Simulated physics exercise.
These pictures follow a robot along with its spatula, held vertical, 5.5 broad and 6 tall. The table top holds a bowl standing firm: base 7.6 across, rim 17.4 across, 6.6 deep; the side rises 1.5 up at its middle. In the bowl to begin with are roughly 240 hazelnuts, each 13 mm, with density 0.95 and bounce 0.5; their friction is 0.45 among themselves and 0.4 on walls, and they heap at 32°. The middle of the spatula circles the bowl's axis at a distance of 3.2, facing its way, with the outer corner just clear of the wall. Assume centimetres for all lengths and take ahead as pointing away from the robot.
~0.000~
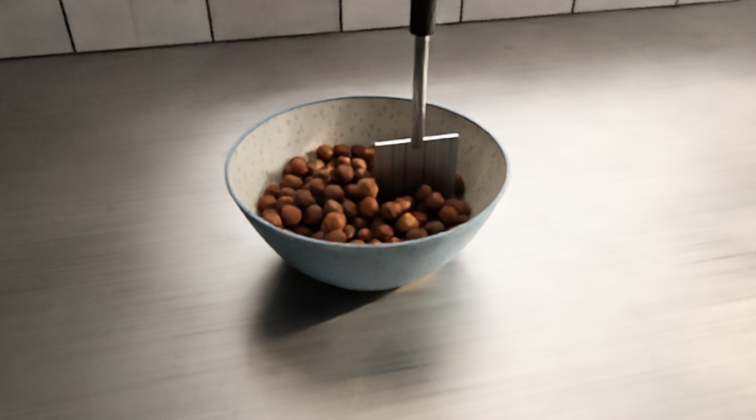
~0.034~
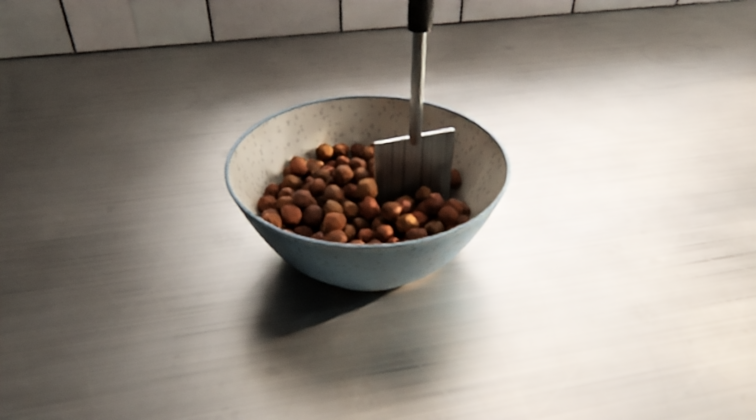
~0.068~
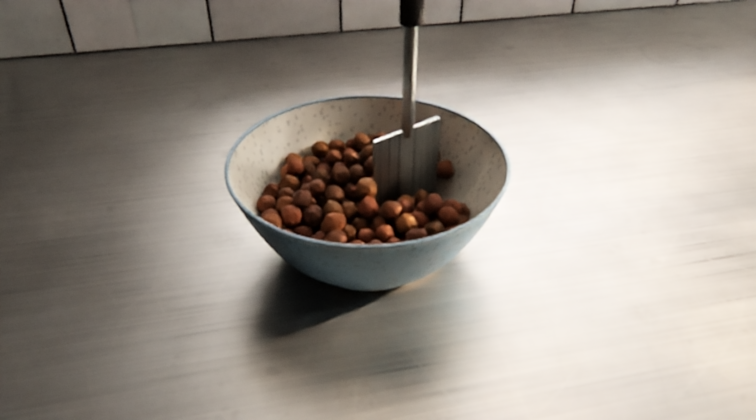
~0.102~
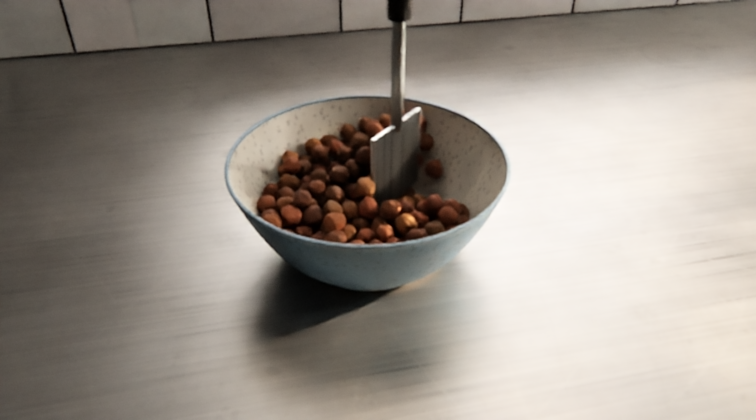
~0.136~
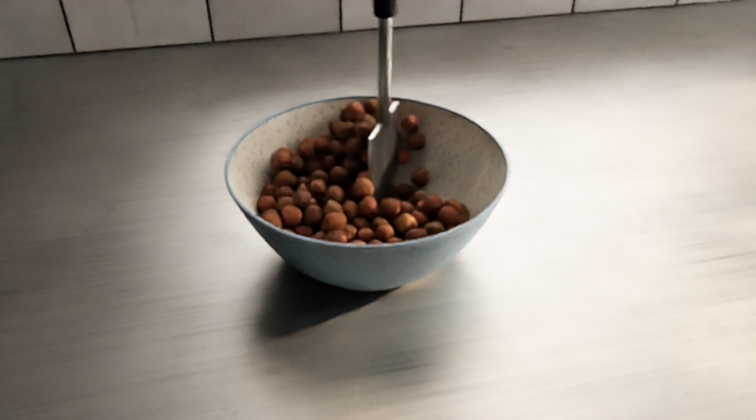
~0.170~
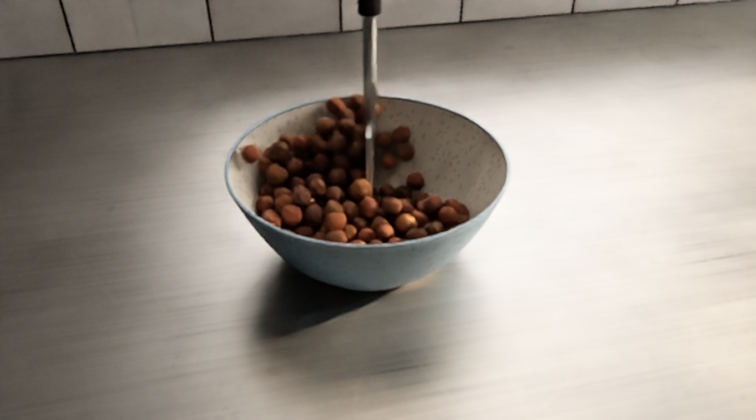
On a grey counter, a metal spatula held upright swept around inside a blue bowl of round brown nuts, turning edge-on as it moved left and pushing the nuts higher toward the back left.
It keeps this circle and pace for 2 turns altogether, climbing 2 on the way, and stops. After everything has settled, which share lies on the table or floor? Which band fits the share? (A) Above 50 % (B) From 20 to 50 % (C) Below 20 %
Option C: Below 20 %.
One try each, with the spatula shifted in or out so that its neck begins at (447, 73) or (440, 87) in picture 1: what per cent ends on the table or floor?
I'd guess some 0 and 5 percent.
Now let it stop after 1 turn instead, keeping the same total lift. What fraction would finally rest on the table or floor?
About 10 per cent.
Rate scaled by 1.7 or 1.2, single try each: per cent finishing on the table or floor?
Estimates in order: Near 35 % and near 15 %.
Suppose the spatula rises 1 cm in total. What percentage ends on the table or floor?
Around 20 percent of it.
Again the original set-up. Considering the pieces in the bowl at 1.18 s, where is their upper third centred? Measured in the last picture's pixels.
The centre is close to (336, 233).
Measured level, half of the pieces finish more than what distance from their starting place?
My guess is close to 9 centimetres.
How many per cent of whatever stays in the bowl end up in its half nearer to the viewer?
Near 45 per cent of what stays in the bowl.
By 0.67 s, 329° round, highest piece 9 above the table; 223 in the bowl, 13 on the table or floor, 1 in flight or on the tool.
By 1.18 s, 223° round, highest piece 8 above the table; 211 in the bowl, 25 on the table or floor, 1 in flight or on the tool.
By 1.63 s, 0° round, highest piece 6 above the table; 210 in the bowl, 27 on the table or floor.
By 2.33 s, 0° round, highest piece 6 above the table; 210 in the bowl, 27 on the table or floor.
Final count, 210 in the bowl, 27 on the table or floor. That is 11 % on the table or floor.
